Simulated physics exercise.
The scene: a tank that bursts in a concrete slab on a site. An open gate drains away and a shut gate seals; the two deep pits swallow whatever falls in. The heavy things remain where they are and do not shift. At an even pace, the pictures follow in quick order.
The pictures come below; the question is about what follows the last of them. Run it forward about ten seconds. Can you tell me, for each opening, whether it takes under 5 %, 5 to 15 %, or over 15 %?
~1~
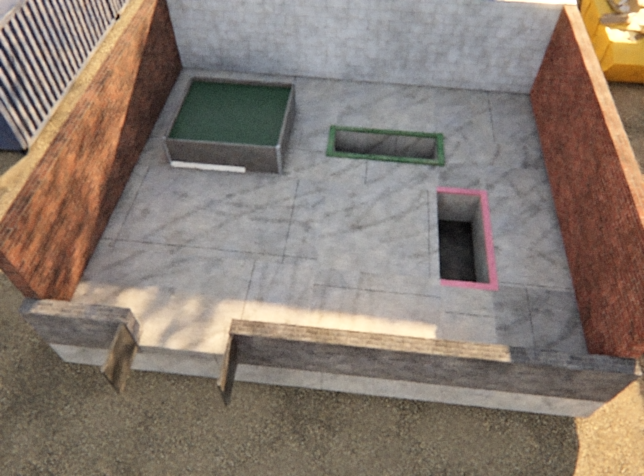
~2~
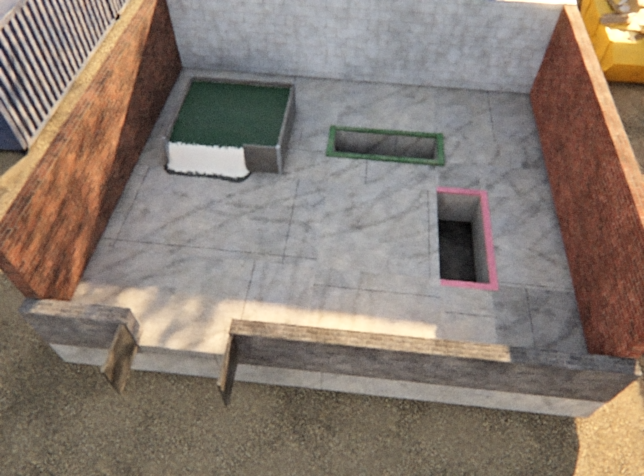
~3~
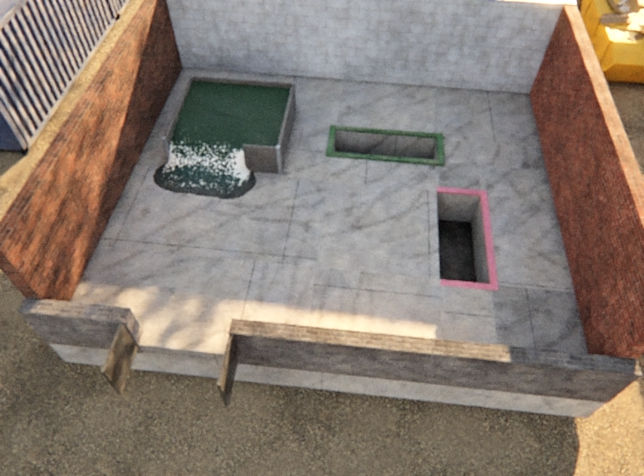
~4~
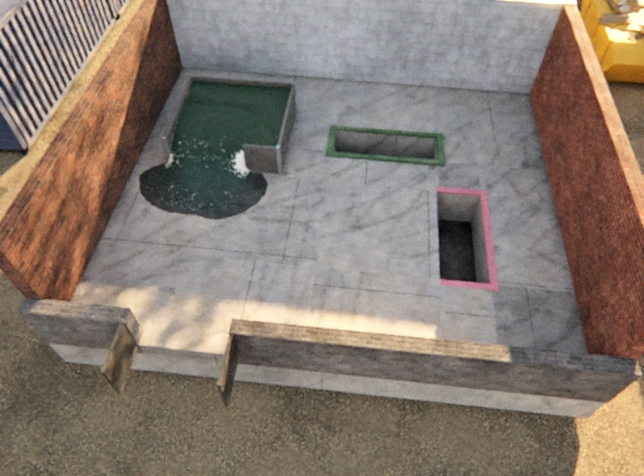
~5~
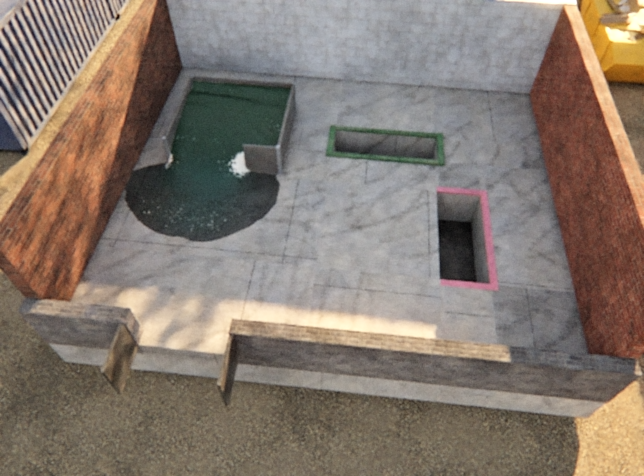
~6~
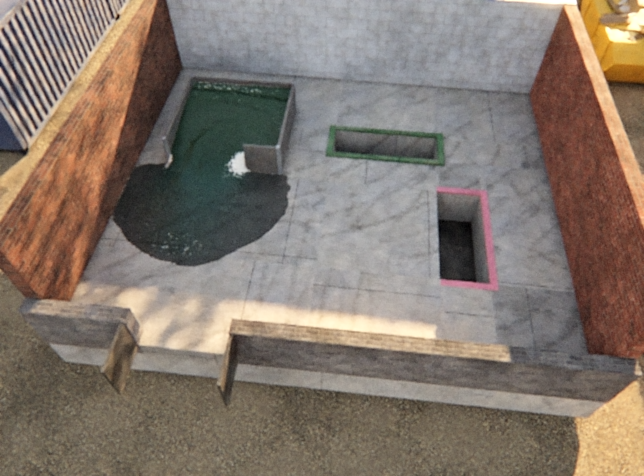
Sure: The gate takes over 15 %; the pink pit takes 5 to 15 %; the green pit takes under 5 %.
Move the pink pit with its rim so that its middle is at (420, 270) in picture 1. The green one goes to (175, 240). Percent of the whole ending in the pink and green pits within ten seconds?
Per cent, approx.: Pink 4, green 60.
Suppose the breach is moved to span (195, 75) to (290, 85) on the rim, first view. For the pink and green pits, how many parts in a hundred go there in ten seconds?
The pink pit takes 6 per cent and the green pit 4 per cent.
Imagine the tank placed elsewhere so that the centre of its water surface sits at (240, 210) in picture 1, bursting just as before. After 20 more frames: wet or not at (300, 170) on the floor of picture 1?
Outcome at the given point: Spared.
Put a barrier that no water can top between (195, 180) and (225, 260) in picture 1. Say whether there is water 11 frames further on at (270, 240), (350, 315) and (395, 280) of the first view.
Result, listed order: Spot 1 reached by the flood, spot 2 reached by the flood, spot 3 reached by the flood.
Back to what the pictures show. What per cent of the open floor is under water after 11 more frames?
Around 25 percent, give or take.
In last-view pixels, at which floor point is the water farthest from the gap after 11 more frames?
Look around (323, 350).
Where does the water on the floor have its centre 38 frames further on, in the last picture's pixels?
Point: (251, 231).
A moment on, water covers 25 % of the floor; the gate 1 %, the pink pit 0 %, the green pit 0 %.
Next, water covers 25 % of the floor; the gate 5 %, the pink pit 0 %, the green pit 0 %.
Then, water covers 30 % of the floor; the gate 14 %, the pink pit 0 %, the green pit 0 %.
Later, water covers 45 % of the floor; the gate 22 %, the pink pit 2 %, the green pit 0 %.
In the end, water covers 65 % of the floor; the gate 28 %, the pink pit 10 %, the green pit 0 %.
